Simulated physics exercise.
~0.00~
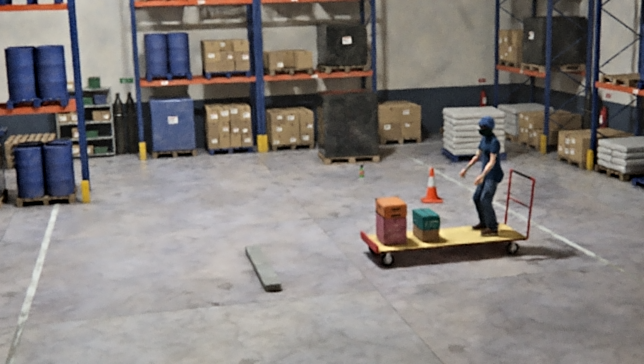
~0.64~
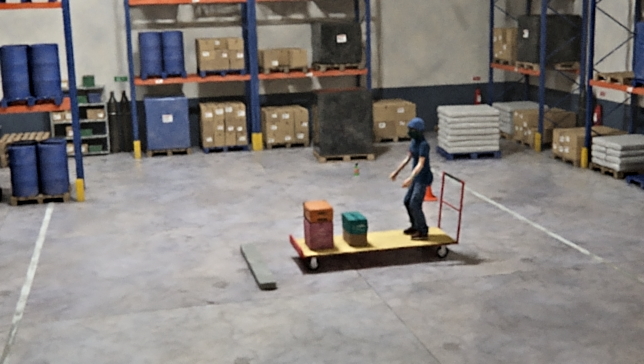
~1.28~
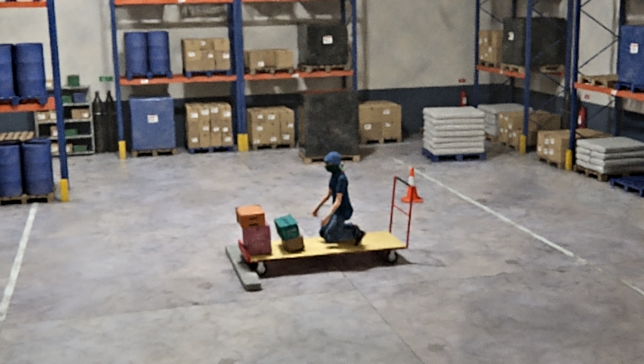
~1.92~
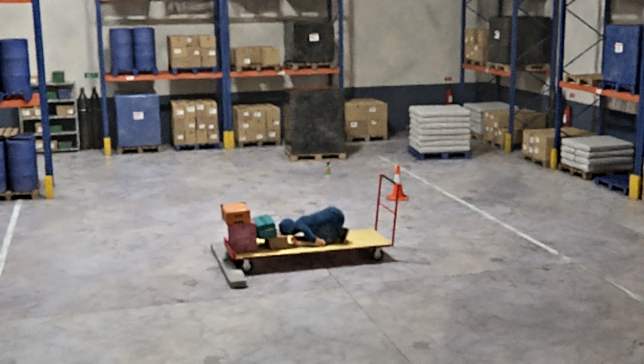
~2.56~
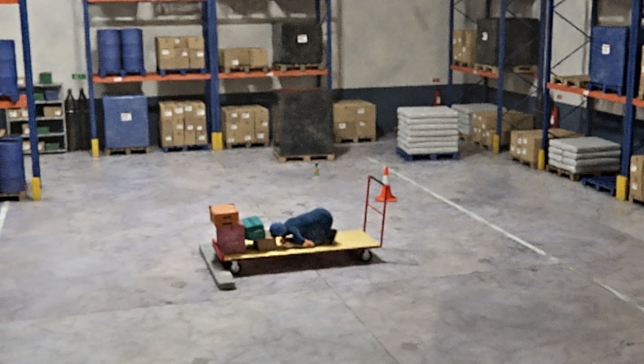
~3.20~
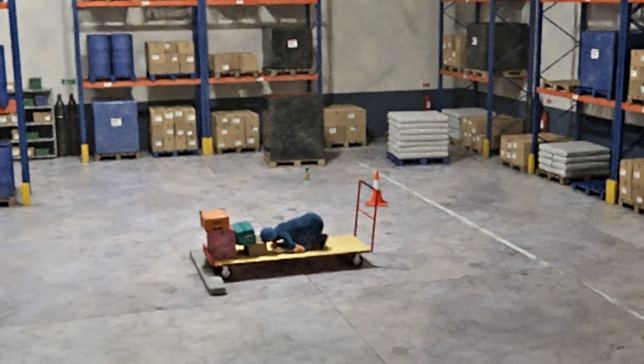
Person riding a yellow trolley left across a warehouse, collapsing forward as it stops at a kerb, all cases remaining aboard.
